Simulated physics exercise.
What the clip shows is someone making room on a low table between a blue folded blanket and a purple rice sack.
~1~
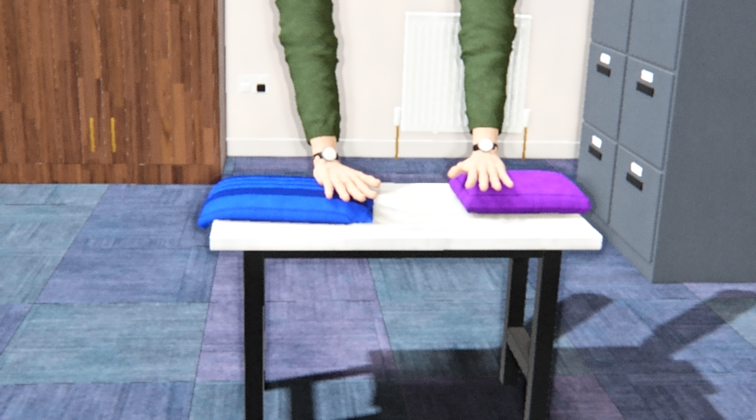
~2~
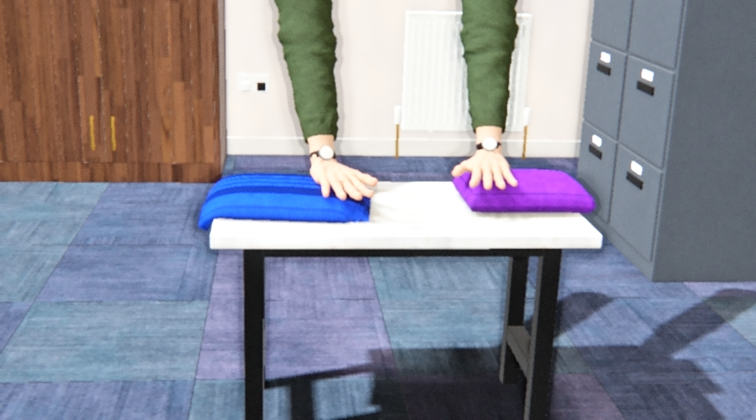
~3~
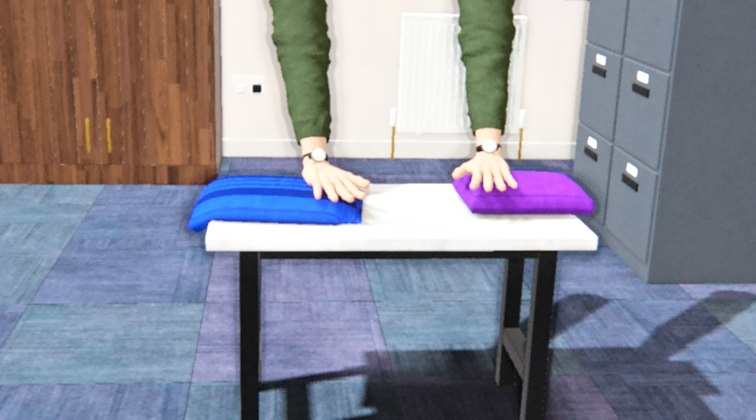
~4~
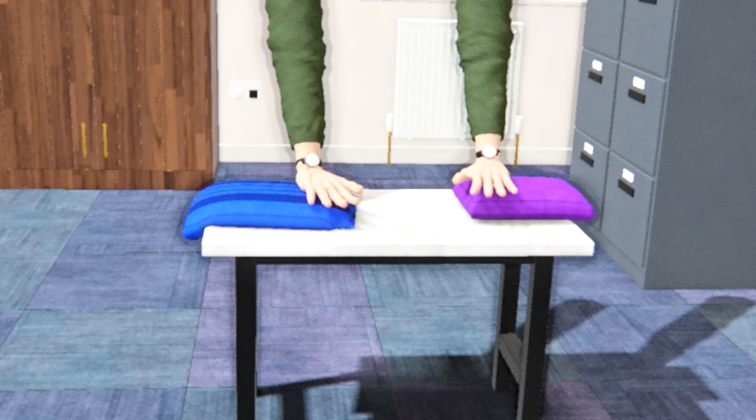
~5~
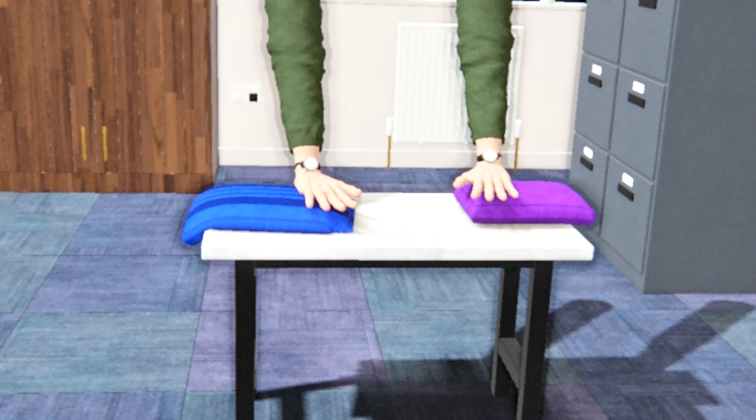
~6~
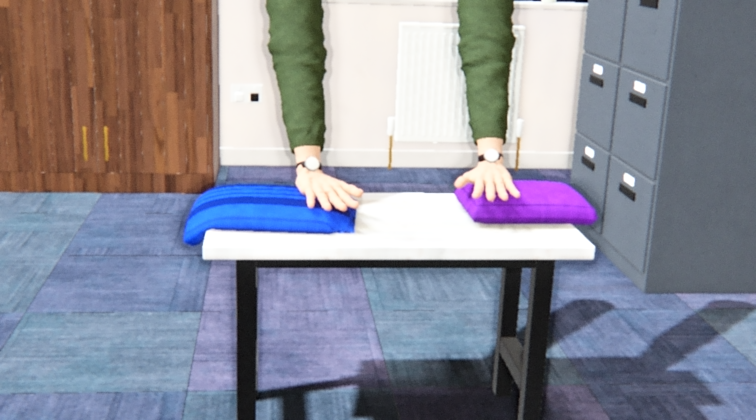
In this clip, two hands rest on a blue folded item at left and a purple one at right on a low white table, easing the blue one slightly left, then the purple slightly right, before staying nearly still.
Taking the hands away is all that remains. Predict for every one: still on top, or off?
One by one: The blue folded blanket ends up resting on it; the purple rice sack ends up resting on it.
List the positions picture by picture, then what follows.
Folded blanket tip (207, 210); rice sack tip (580, 200), in the first frame.
Folded blanket tip (207, 211); rice sack tip (584, 200), in the second frame.
Folded blanket tip (198, 213); rice sack tip (584, 202), in the third frame.
Folded blanket tip (191, 220); rice sack tip (583, 208), in the fourth frame.
Folded blanket tip (190, 225); rice sack tip (585, 212), in the fifth frame.
Folded blanket tip (191, 224), a small part past the edge; rice sack tip (586, 211), a small part past the edge, in the sixth frame.
Then, 0.52 s later than the last view, folded blanket at rest; rice sack at rest.
Finally, folded blanket at rest; rice sack at rest. The blue folded blanket stays up there and the purple rice sack remains on top.
